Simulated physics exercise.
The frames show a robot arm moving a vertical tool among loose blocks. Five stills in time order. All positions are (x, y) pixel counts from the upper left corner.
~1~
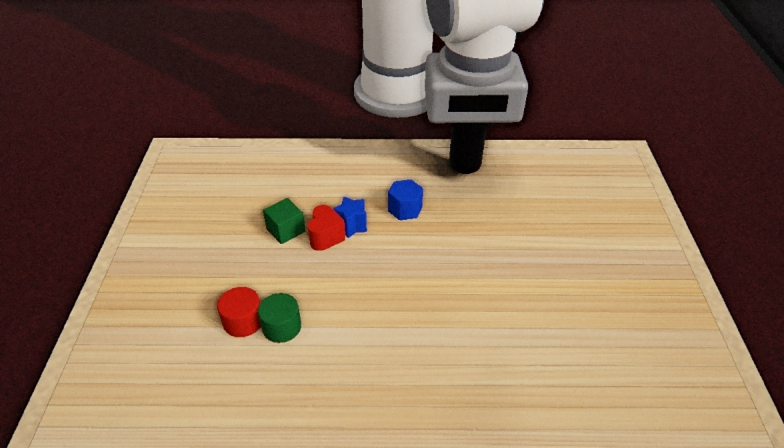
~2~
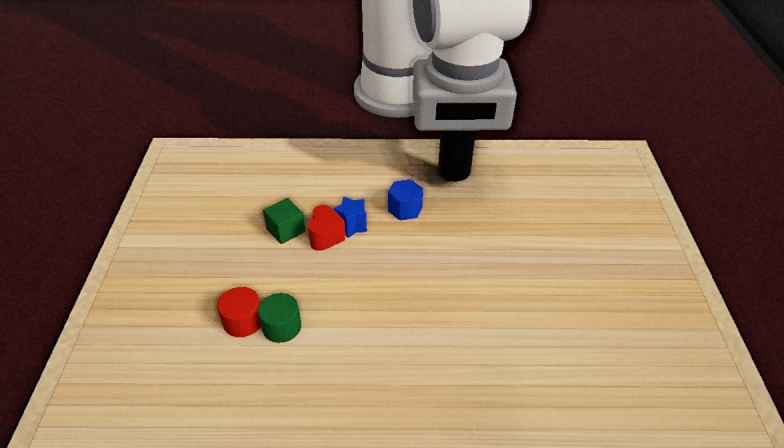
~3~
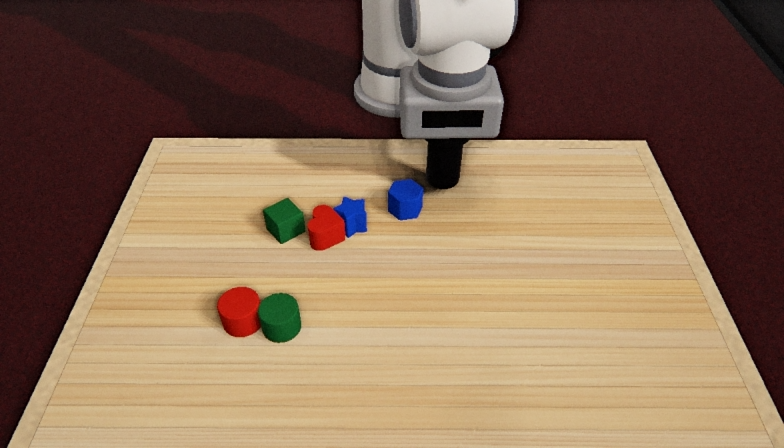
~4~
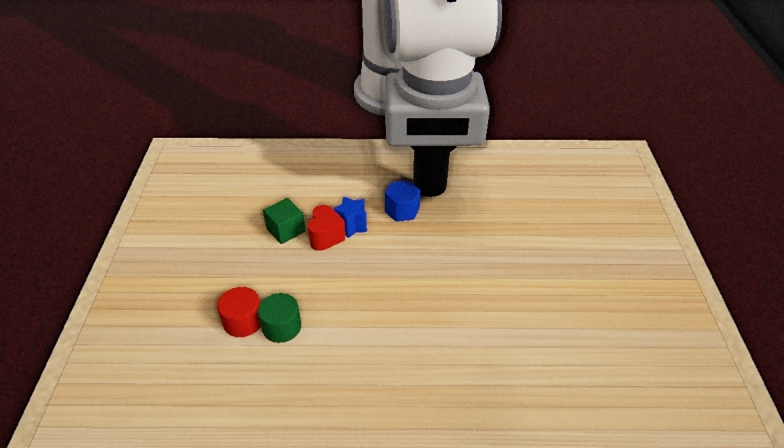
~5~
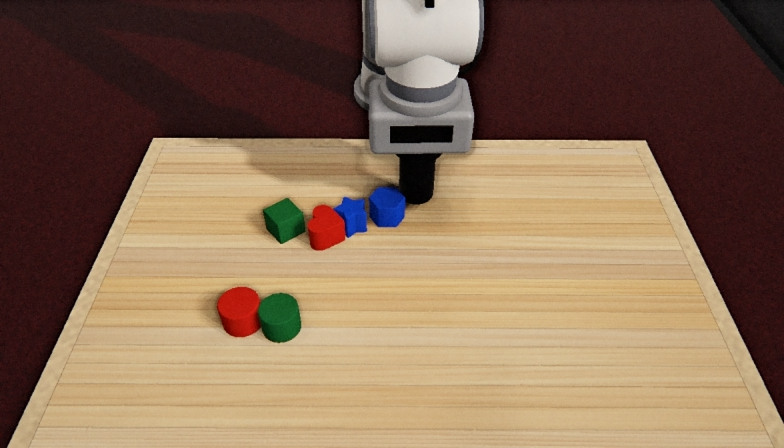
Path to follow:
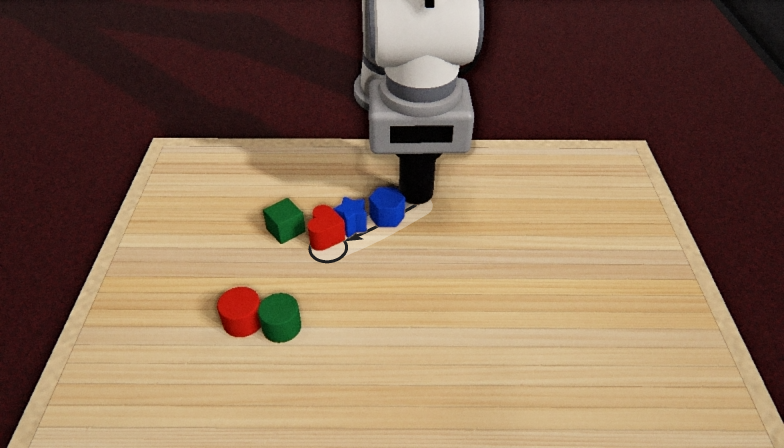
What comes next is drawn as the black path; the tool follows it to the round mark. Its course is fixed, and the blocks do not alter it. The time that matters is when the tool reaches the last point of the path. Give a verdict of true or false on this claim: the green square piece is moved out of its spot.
True.
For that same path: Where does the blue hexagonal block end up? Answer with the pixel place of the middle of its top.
That would be at about pixel (290, 236).
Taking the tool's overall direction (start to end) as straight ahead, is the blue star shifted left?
No, that is not how it ends up.
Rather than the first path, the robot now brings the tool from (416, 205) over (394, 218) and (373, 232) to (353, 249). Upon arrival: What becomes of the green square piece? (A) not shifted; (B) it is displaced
Letter B.
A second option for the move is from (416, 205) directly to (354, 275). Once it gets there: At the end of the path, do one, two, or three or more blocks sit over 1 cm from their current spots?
The answer is three or more blocks.
Drawn move, from (416, 205) via (375, 227), ending at (328, 248).
What follows on the original path. One third of the way, tool (389, 210); green square piece (273, 211), turned 20° clockwise; red heart-shaped block (301, 228); blue star (324, 214); blue hexagonal block (355, 209), turned 20° clockwise.
Two thirds of the way, tool (359, 224); green square piece (266, 212), turned 50° clockwise; red heart-shaped block (267, 242); blue star (292, 227); blue hexagonal block (324, 223), turned 25° clockwise.
At the end, tool (327, 237); green square piece (256, 212), turned 90° clockwise; red heart-shaped block (230, 253); blue star (257, 239); blue hexagonal block (290, 236), turned 25° clockwise.
